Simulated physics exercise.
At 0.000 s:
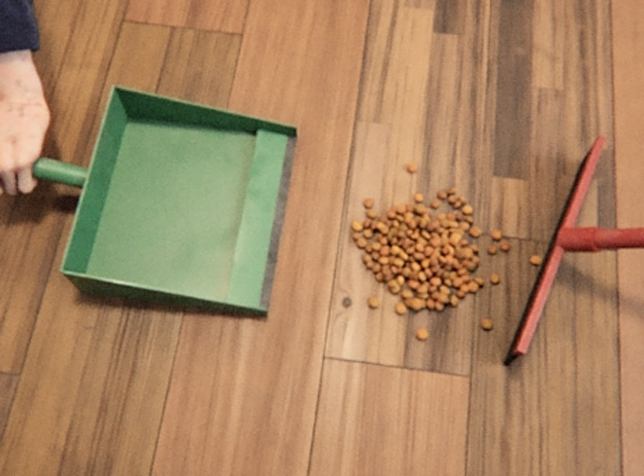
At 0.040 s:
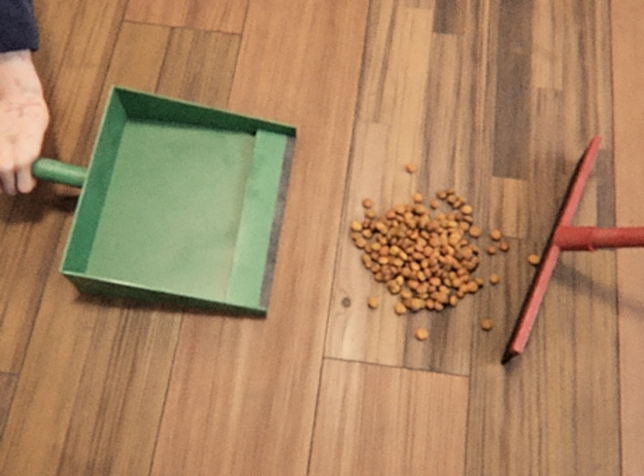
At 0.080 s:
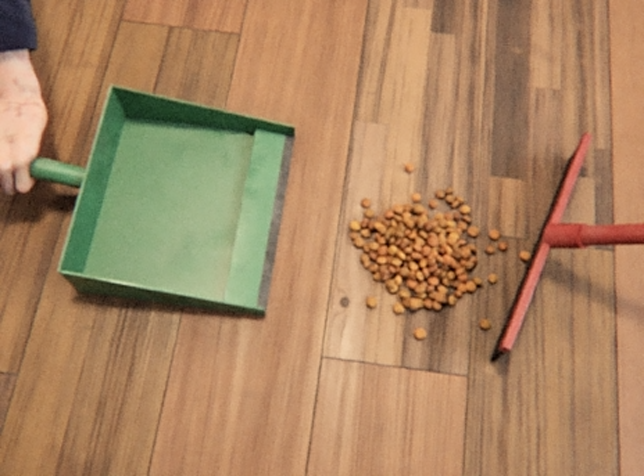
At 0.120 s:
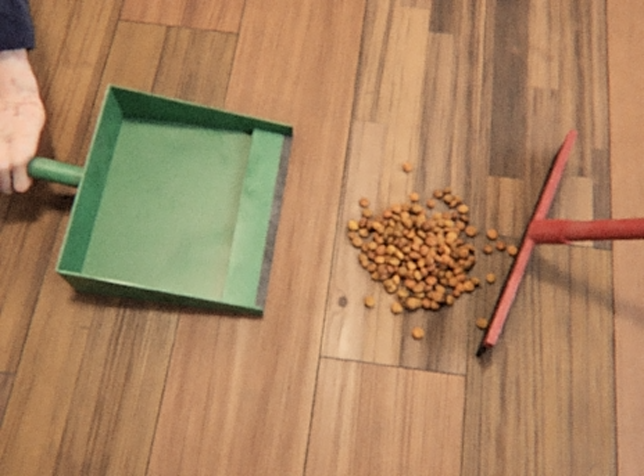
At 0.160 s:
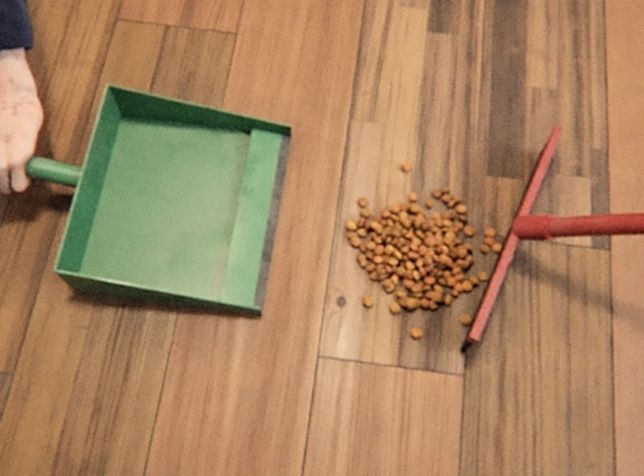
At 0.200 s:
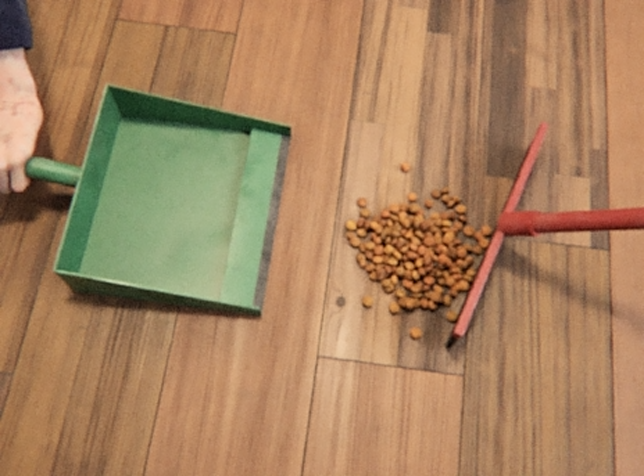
Red floor squeegee sliding left across wooden floor into the edge of a kibble pile, a hand holding a green dustpan opposite.
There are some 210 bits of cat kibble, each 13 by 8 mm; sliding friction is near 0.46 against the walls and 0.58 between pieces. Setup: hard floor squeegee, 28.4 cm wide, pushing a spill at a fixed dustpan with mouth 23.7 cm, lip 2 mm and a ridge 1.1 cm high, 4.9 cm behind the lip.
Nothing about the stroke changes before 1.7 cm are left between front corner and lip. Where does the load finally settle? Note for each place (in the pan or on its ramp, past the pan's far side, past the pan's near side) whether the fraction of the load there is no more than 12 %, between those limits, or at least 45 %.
Pan: Between the limits; far side: No more than 12 %; near side: No more than 12 %.
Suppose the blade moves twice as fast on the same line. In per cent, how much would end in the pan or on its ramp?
About 25 %.
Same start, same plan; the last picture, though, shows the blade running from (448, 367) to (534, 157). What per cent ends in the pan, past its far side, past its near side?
Split: Pan = 0, far = 0, near = 5.
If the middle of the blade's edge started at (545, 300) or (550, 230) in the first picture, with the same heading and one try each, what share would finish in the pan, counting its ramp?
Around 5 percent, then around 25 percent.
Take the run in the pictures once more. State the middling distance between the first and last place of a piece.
The figure is about 16 cm.
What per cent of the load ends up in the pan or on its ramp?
I'd put it near 15 percent.
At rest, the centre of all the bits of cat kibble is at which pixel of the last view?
After settling, the middle sits near (293, 207).
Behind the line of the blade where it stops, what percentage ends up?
Close to 0 percent.
After 0.45 s, middle of the blade 16 cm from the lip; 0 % over the lip, far side 0 %, near side 0 %.
After 0.62 s, middle of the blade 9 cm from the lip; 0 % over the lip, far side 0 %, near side 0 %.
After 0.90 s, middle of the blade 6 cm from the lip; 20 % over the lip, far side 5 %, near side 0 %.
By 1.2 s all is still; pan 15 %, far side 5 %, near side 0 %, in front of the lip or behind the blade 80 %.
